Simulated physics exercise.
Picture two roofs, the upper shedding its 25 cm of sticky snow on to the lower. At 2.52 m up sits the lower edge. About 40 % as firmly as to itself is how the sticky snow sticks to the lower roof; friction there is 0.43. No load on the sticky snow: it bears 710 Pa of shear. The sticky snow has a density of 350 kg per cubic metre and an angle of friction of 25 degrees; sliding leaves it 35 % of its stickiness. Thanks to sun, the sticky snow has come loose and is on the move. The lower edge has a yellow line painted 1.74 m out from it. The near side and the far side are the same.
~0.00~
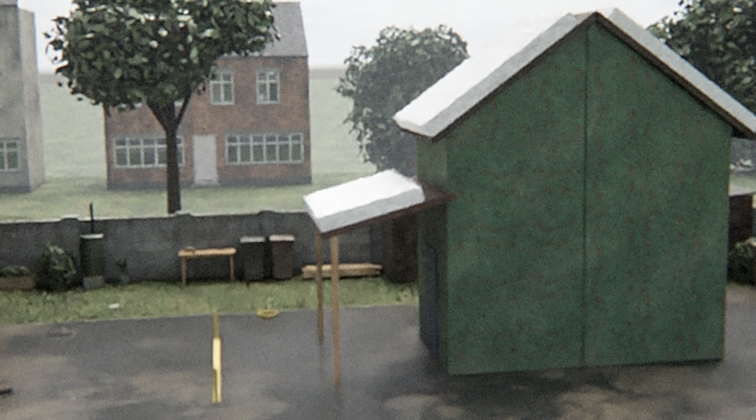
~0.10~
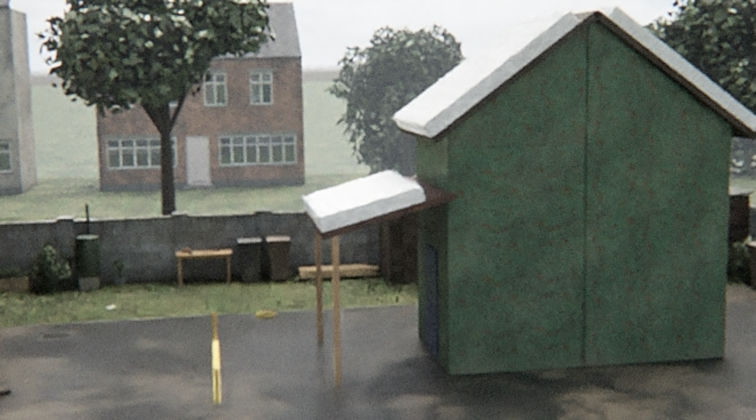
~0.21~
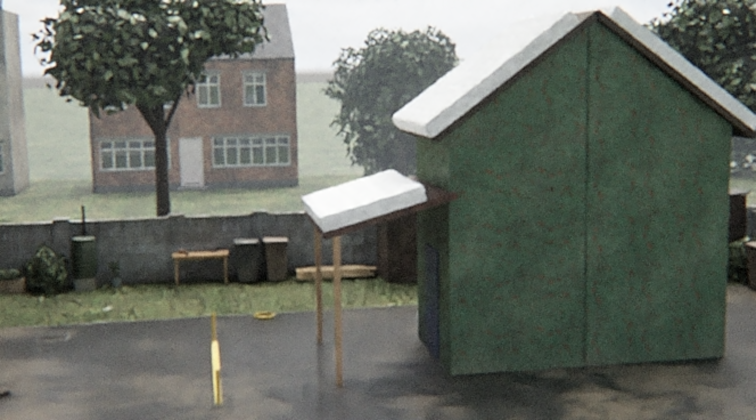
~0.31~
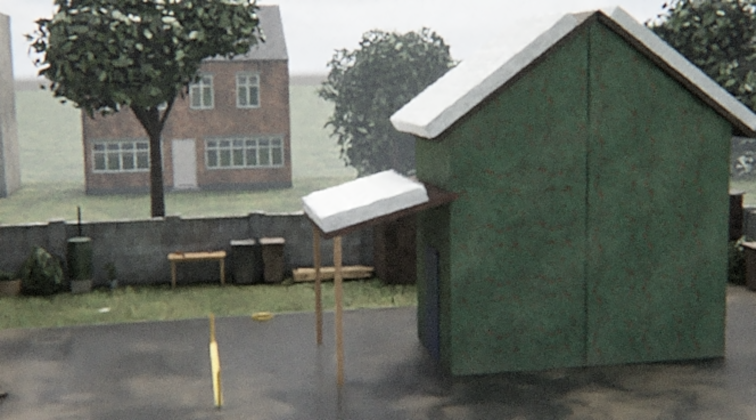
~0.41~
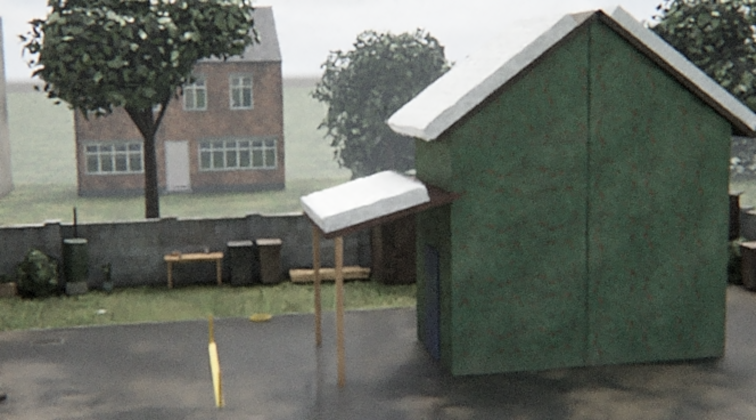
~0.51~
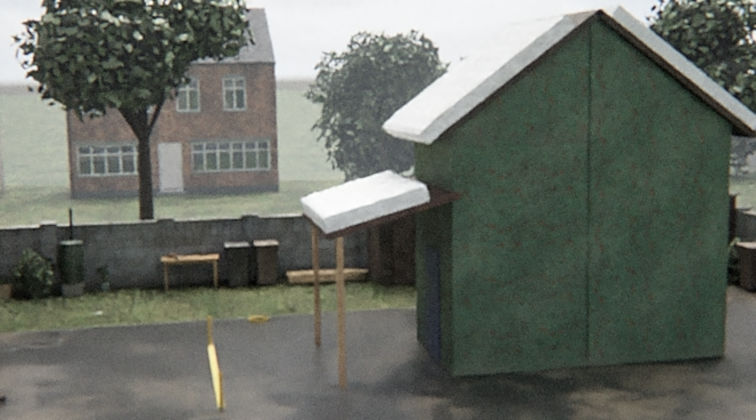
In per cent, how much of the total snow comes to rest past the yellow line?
Roughly 1 per cent.
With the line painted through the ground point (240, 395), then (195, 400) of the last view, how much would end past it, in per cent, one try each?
First try around 4 % past the line, second around 0 %.
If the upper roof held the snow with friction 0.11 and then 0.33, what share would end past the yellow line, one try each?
Respectively 35 percent and 16 percent.
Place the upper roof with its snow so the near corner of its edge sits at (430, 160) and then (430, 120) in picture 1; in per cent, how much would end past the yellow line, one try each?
Around 0 percent, then around 12 percent.
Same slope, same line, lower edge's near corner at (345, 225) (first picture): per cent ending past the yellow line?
I'd put it at around 7 percent.
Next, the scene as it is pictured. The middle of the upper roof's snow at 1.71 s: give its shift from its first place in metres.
Straight-line shift: Roughly 2.0 m.
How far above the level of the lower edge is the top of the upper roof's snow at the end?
1.0 m or so.
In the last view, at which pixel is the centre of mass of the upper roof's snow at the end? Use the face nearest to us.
Near face, approx. (336, 274).
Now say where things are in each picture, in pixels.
In the first picture, foremost bit of the sticky snow at (430, 131).
In the second picture, foremost bit of the sticky snow at (431, 131), its middle shifted 7 mm.
In the third picture, foremost bit of the sticky snow at (431, 131), its middle shifted 2.7 cm.
In the fourth picture, foremost bit of the sticky snow at (431, 132), its middle shifted 6.0 cm, 2 % of it past the upper edge, in one piece.
In the fifth picture, foremost bit of the sticky snow at (429, 136), its middle shifted 11 cm, 4 % of it past the upper edge, in one piece.
In the sixth picture, foremost bit of the sticky snow at (427, 134), its middle shifted 18 cm, 6 % of it past the upper edge, in one piece.
After 1.06 s, none is below the lower edge and 0 % is past the line.
After 1.71 s, none is below the lower edge and 0 % is past the line.
After 2.35 s, none is below the lower edge and 0 % is past the line.
After 3.00 s, 23 % is below the lower edge and 0 % is past the line.
After 4.10 s, 35 % is below the lower edge and 1 % is past the line.
